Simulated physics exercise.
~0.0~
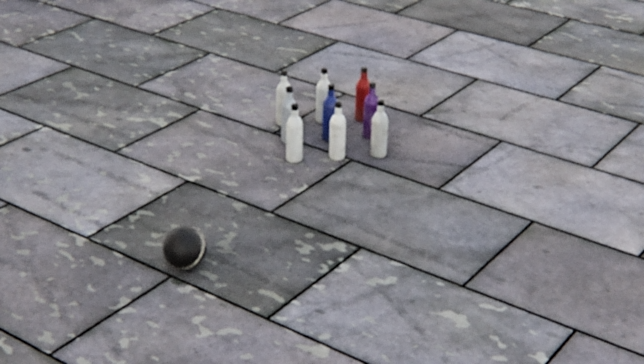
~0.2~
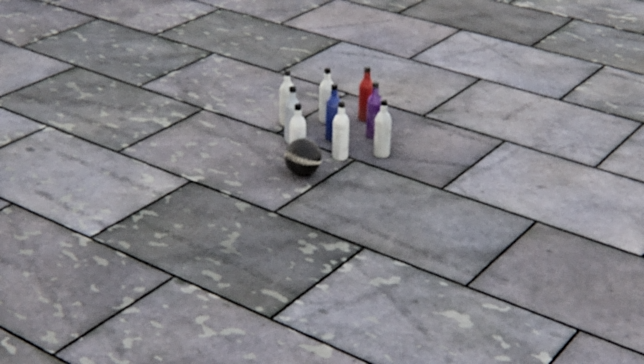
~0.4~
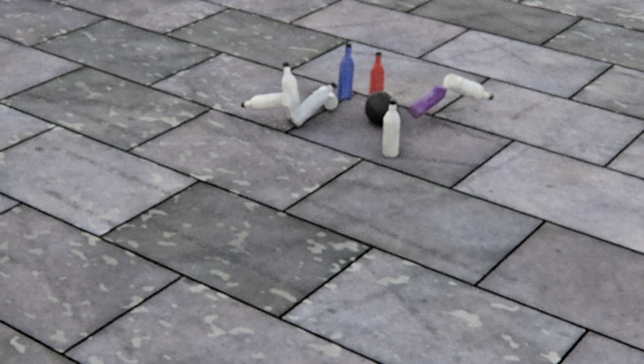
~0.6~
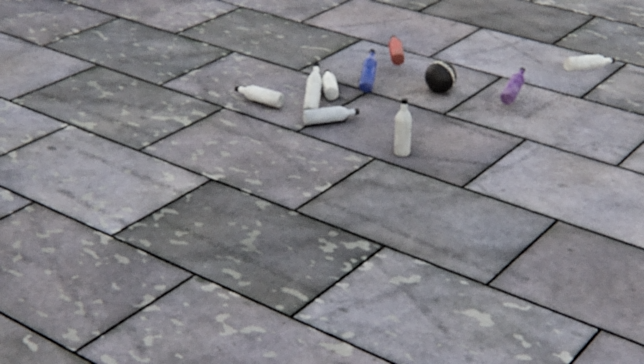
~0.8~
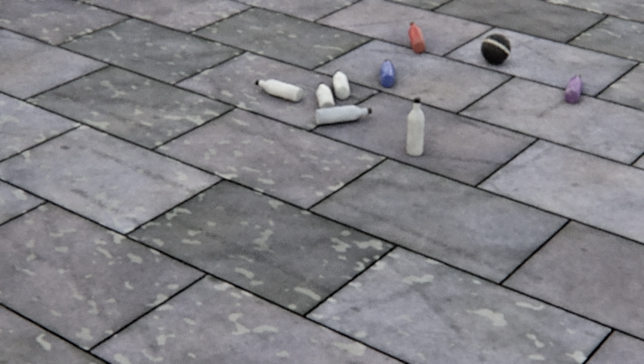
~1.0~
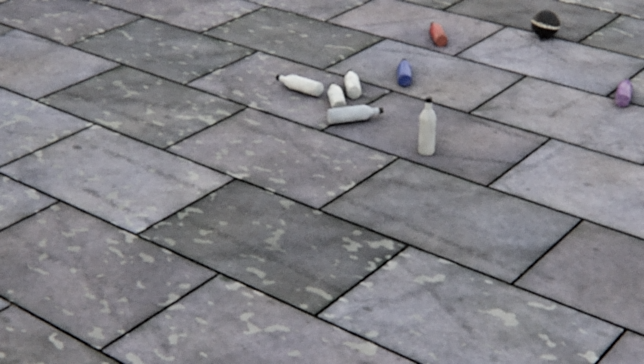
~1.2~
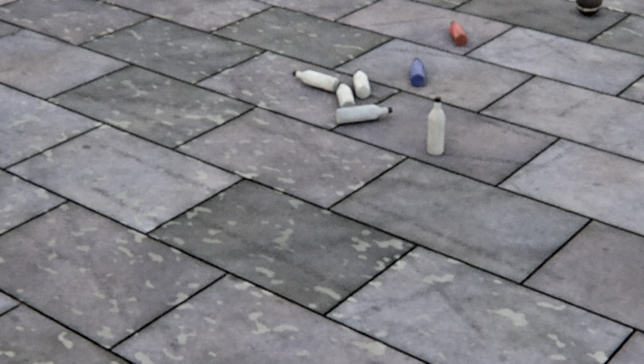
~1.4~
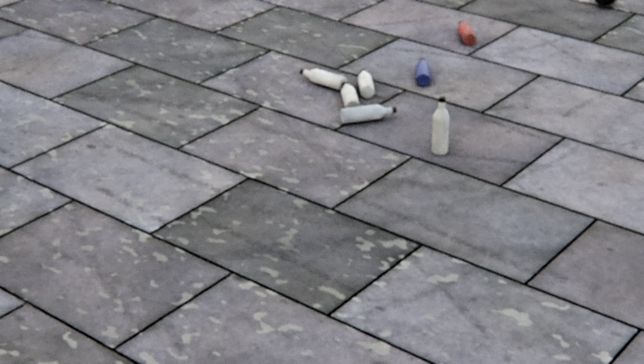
At the start, a cluster of capped bottles, mostly white with a red, a blue and a purple one among them, stands on grey stone paving while a dark ball with a pale stripe approaches from the lower left. The ball rolls up and to the right and plows into the group. White bottles topple on the left, while the purple one and a white one are knocked away to the right. The blue and red bottles tip over next, and the ball rolls on toward the upper right. Finally, one white bottle remains upright near several fallen ones as the ball slips out at the top corner.
